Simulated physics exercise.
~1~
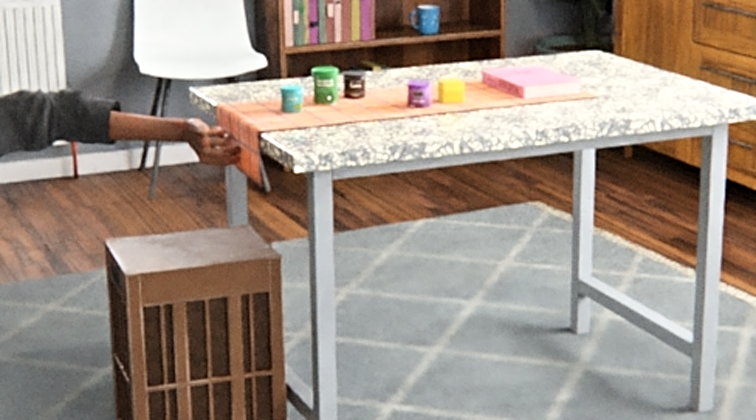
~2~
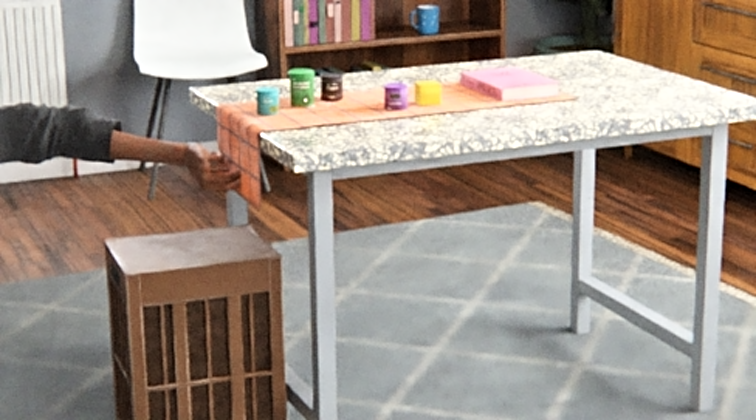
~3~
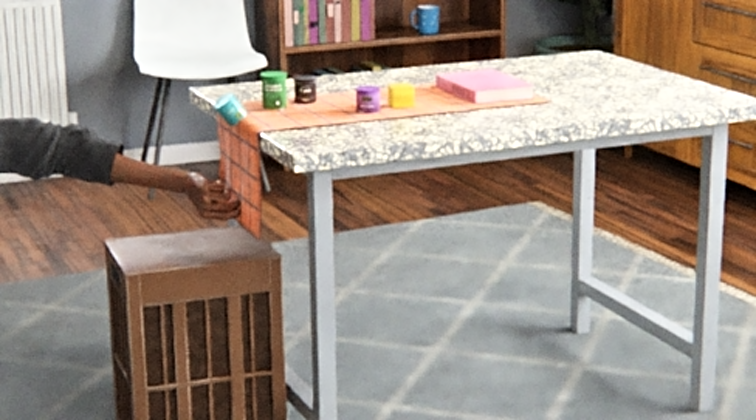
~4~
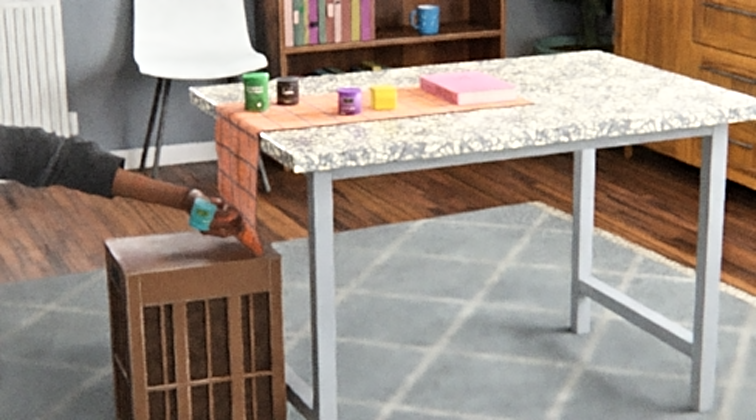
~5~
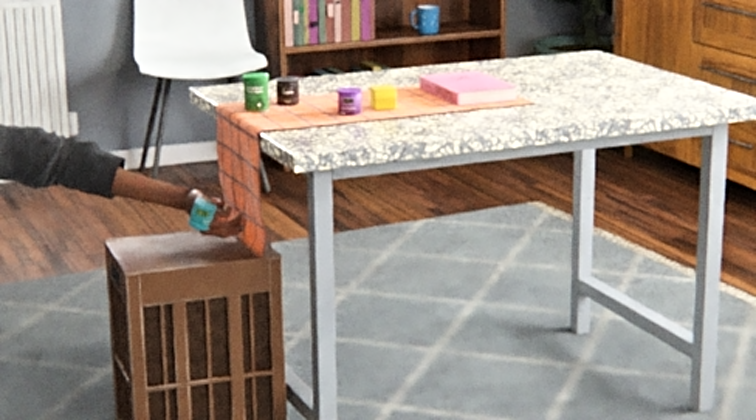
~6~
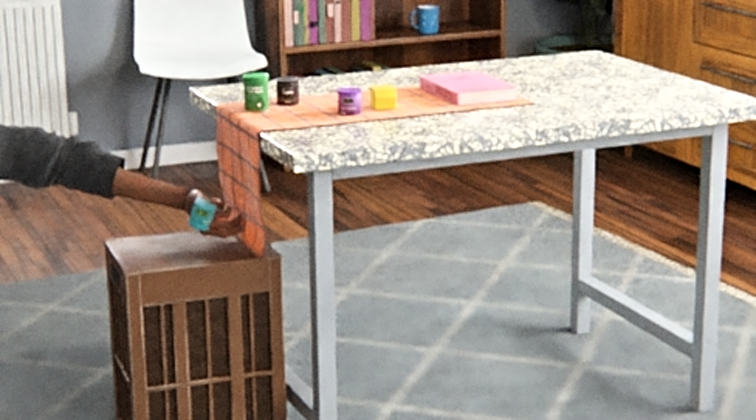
A hand pulls an orange cloth down toward a crate, and a turquoise pot tips off.
